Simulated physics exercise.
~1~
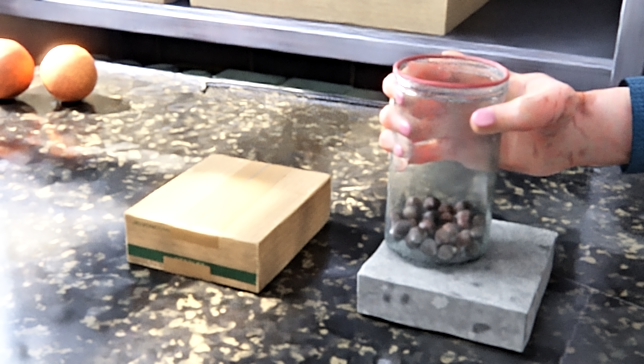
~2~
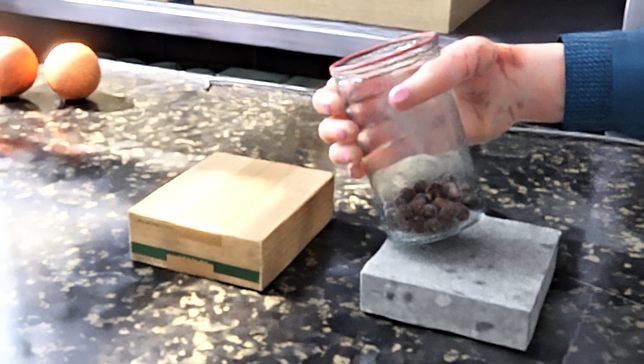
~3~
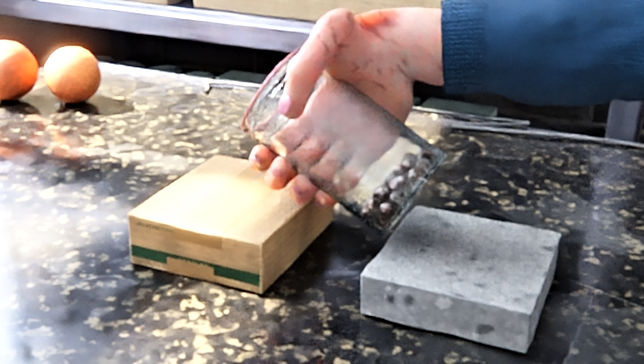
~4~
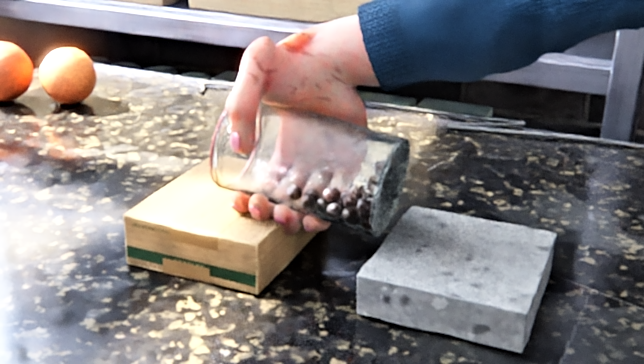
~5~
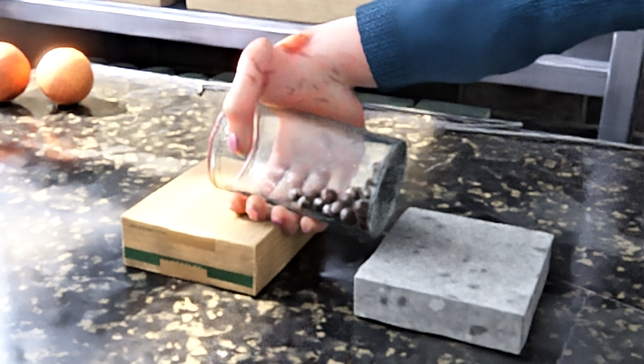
On a dark speckled countertop, a clear, lidless jar with a handful of small dark round pieces in the bottom stands on a grey slab, held by a hand reaching in from the right. A light wooden box sits to the left, with two orange fruits behind it. The hand lifts the jar off the slab and tips it leftward. It carries the jar toward the box, tilting it further until it lies nearly flat. The jar comes to rest against the box, still held, its mouth facing left. The pieces lie spread along its lower side, all still inside.
